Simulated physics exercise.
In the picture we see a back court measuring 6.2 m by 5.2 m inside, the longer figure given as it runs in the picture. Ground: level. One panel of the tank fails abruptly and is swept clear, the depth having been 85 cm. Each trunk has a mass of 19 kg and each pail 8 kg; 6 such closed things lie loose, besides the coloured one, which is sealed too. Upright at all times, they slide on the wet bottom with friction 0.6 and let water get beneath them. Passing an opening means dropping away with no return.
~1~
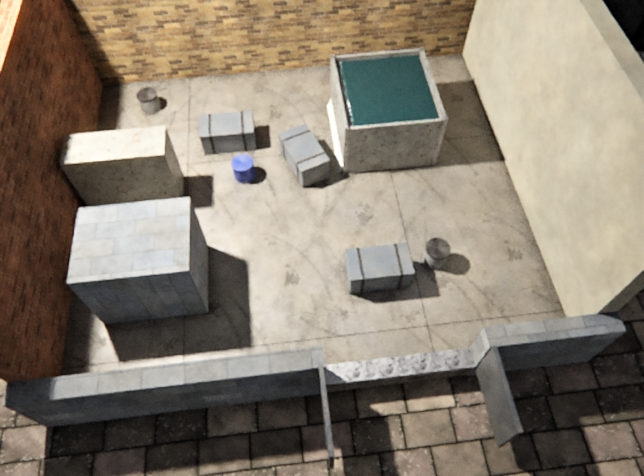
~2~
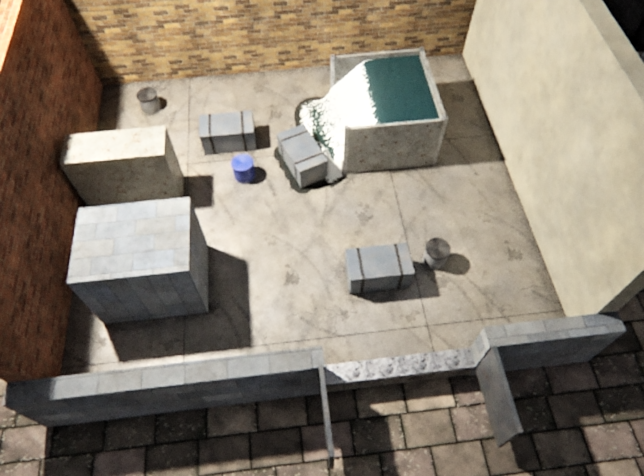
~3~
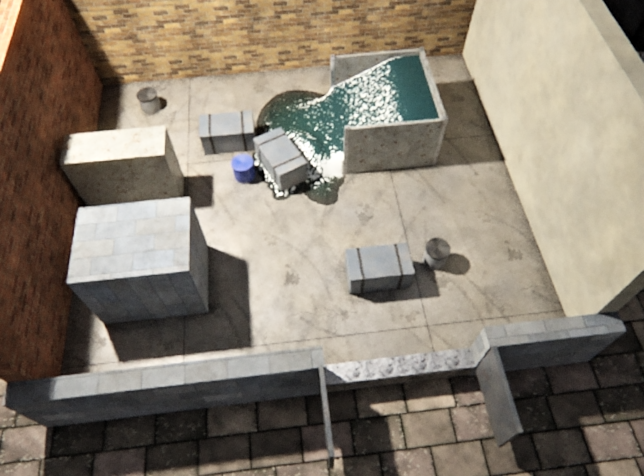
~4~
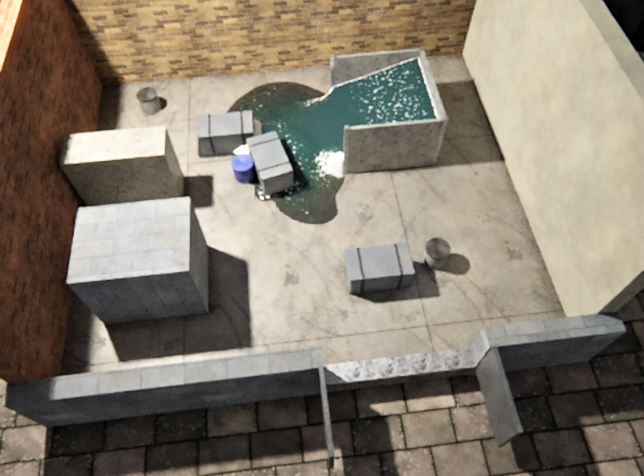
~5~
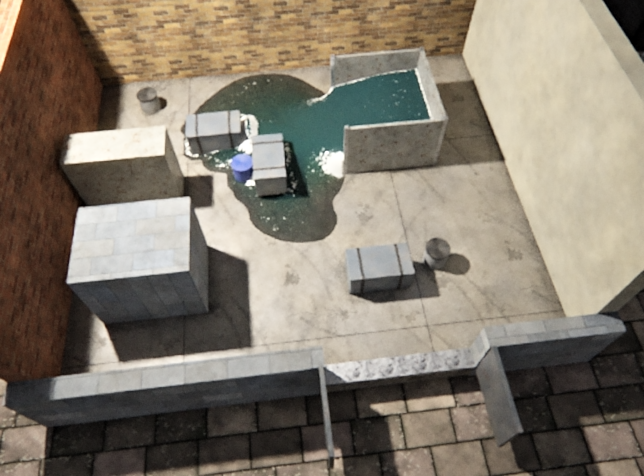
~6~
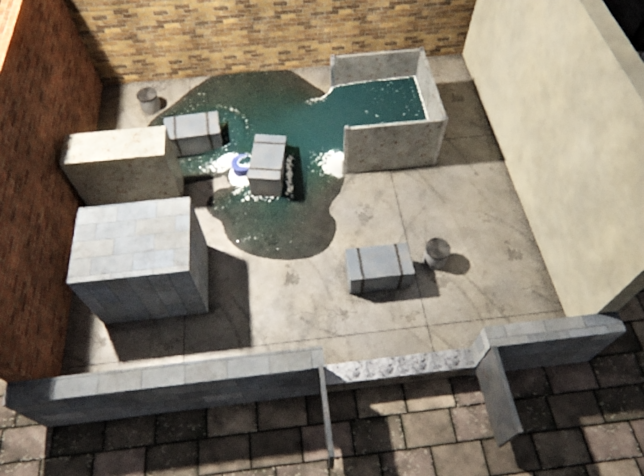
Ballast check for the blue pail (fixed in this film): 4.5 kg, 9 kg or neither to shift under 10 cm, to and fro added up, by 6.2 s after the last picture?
For it, neither load is enough.
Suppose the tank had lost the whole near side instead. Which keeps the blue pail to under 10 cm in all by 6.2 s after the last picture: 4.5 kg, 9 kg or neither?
Then I'd expect the light mass to do.
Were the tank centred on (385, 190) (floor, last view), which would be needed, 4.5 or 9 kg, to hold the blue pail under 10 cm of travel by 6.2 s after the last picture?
Lab note - in that case: No option works.
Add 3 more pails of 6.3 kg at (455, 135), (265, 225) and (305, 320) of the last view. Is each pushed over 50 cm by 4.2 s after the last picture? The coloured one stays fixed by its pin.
In order: Not as far, then farther, then not as far.
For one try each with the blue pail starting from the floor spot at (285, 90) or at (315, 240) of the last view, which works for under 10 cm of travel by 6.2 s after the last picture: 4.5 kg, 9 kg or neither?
First spot: No mass works; second spot: No mass works.
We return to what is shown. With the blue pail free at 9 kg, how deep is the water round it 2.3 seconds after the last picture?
Depth: Approx. 17 cm.
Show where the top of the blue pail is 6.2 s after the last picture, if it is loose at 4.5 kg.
It should be close to (151, 227) in the last view.
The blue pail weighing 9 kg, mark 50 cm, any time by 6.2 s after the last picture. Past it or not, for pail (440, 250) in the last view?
Here the answer is not beyond.
Then, 0.6 s after the last picture the blue pail would be 128 cm from its start with 4.5 kg and 98 cm from its start with 9 kg; 14 cm of water round it then.
Then, 2.3 s after the last picture the blue pail would be 164 cm from its start with 4.5 kg and 200 cm from its start with 9 kg; 17 cm of water round it then.
Then, 4.2 s after the last picture the blue pail would be 134 cm from its start with 4.5 kg and 141 cm from its start with 9 kg; 7 cm of water round it then.
Then, 6.2 s after the last picture the blue pail would be 157 cm from its start with 4.5 kg and 141 cm from its start with 9 kg; 5 cm of water round it then.
